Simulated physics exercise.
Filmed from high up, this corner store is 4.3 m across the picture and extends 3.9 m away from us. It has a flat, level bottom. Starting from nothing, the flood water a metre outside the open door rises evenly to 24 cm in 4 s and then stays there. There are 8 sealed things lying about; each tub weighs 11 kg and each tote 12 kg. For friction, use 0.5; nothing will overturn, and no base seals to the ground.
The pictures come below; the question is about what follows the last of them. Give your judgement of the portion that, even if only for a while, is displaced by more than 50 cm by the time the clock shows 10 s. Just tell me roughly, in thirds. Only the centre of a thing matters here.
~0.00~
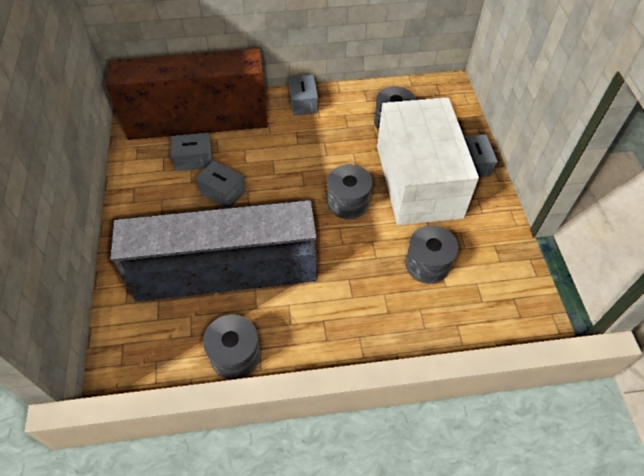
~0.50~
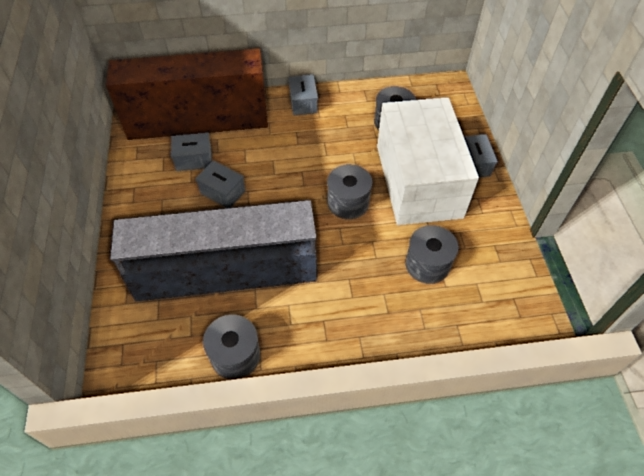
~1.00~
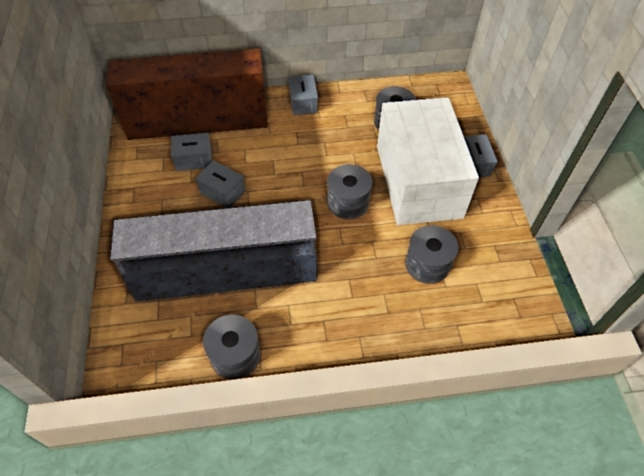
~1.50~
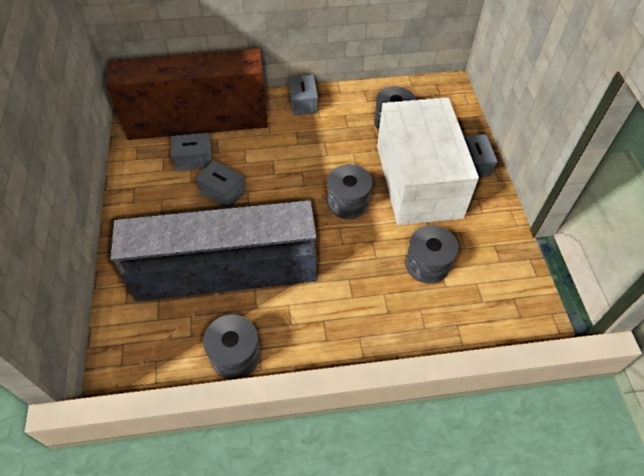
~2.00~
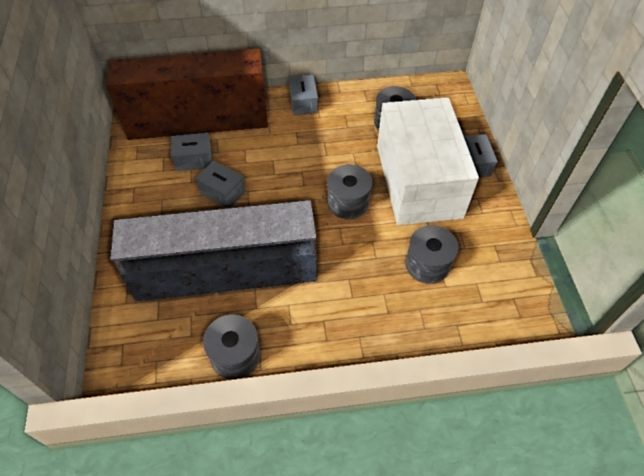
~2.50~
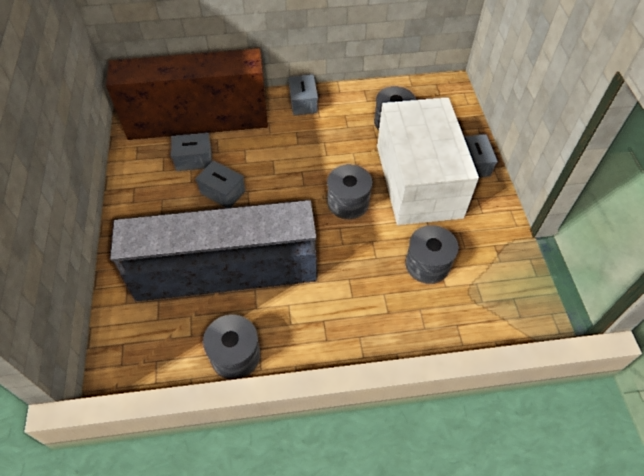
It ends up in the lowest band.
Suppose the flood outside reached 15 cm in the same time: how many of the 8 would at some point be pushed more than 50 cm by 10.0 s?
Count under that change: 2.
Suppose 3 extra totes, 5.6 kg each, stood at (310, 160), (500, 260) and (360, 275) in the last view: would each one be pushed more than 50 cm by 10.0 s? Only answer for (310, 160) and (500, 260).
The first: Falls below it. The second: Exceeds it.
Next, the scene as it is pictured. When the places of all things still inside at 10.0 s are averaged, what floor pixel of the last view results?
They average out to somewhere around (291, 197).
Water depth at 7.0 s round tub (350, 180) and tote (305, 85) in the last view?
About 4 and 0 cm.
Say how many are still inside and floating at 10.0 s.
At that time the total is 2.
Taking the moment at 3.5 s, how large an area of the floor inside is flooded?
Roughly 2.5 m2.
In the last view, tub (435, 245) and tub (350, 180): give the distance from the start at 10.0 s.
First 200 cm, then 20 cm.
After 3.5 s 0 of 8 are over 50 cm from their spots; 0 afloat.
After 4.5 s 1 of 8 are over 50 cm from their spots; 0 afloat.
After 7.0 s 2 of 8 are over 50 cm from their spots; 2 afloat.
After 10.0 s 2 of 8 are over 50 cm from their spots, and 2 have been at some point; 2 afloat.
